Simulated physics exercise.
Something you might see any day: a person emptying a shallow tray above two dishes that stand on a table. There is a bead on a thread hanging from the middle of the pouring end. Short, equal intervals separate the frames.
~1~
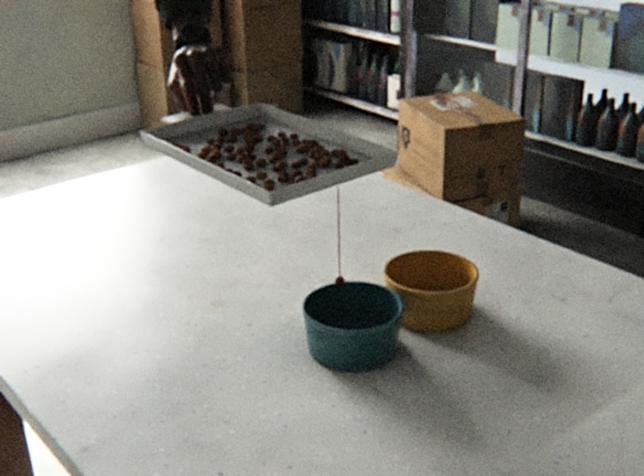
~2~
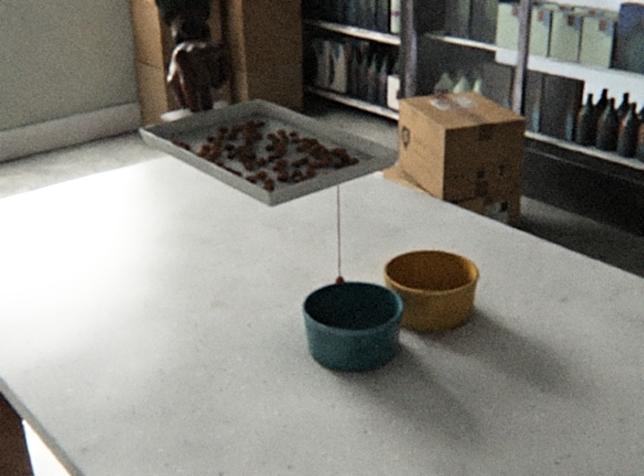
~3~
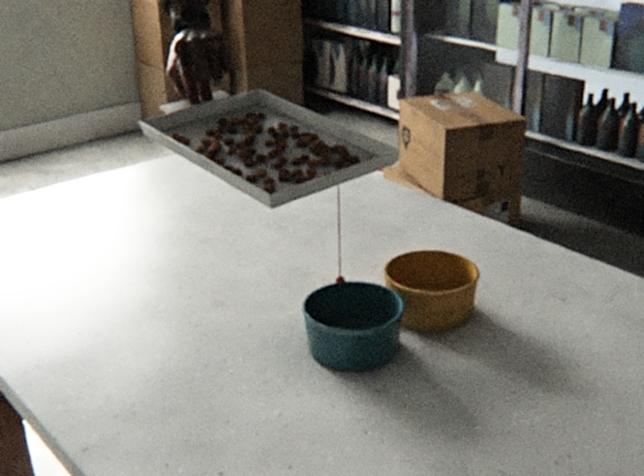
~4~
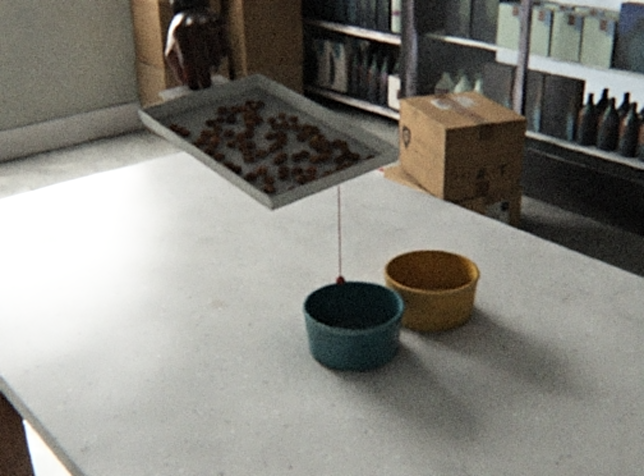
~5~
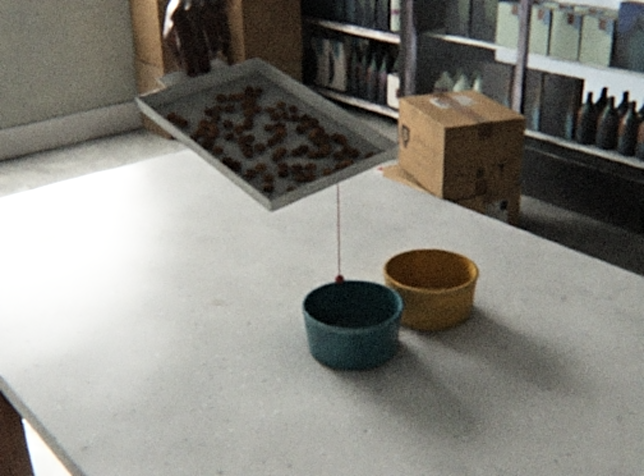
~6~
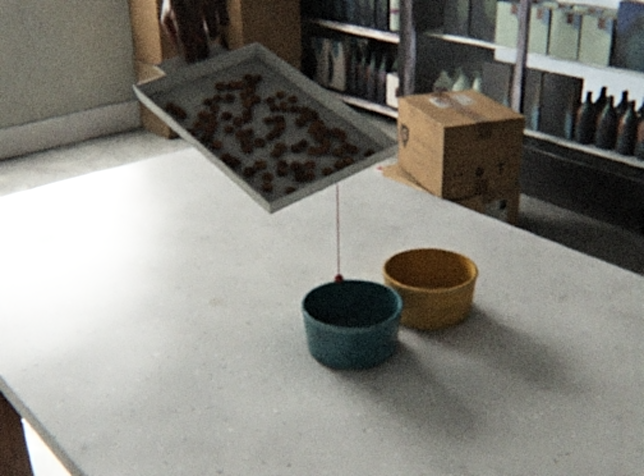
A shallow grey tray scattered with small brown pieces rises slowly at its far end, where a dark hand holds it, and its near edge dips slightly at the left corner. Below the tray a small bead hangs on a thin thread, above a teal dish on the left and a yellow one on the right, both motionless on a pale table. The steady view looks down across a room with cardboard boxes and bottle-lined shelves behind.
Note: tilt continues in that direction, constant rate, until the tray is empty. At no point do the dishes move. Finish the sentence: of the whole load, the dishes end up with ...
... less than half.
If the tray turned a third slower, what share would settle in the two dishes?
I'd say 20 percent or thereabouts.
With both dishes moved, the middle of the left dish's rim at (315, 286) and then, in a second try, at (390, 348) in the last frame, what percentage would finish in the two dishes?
You'd get 0 in a hundred first and 0 in a hundred after that.
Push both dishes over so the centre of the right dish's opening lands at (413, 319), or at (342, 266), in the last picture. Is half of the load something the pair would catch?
Place 1: Lower than half; place 2: Lower than half.
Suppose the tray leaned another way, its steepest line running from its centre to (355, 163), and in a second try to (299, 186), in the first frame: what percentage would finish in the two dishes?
Respectively 70 and 30 in a hundred.
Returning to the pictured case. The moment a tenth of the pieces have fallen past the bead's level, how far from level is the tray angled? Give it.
Angle reached: About 80°.
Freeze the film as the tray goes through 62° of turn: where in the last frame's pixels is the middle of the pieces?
I'd mark it close to (285, 175).
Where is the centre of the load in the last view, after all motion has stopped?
At about (291, 379), give or take.
Soon, tray tipped steeply; all on the tray.
A while on, tray tipped past a quarter turn; about a quarter on the tray; a small part in the left dish; about half outside both; about a quarter in the air.
Towards the end, tray tipped past a quarter turn; a small part in the left dish; most outside both.
Finally, tray tipped past a quarter turn; a small part in the left dish; none in the right dish; most outside both.
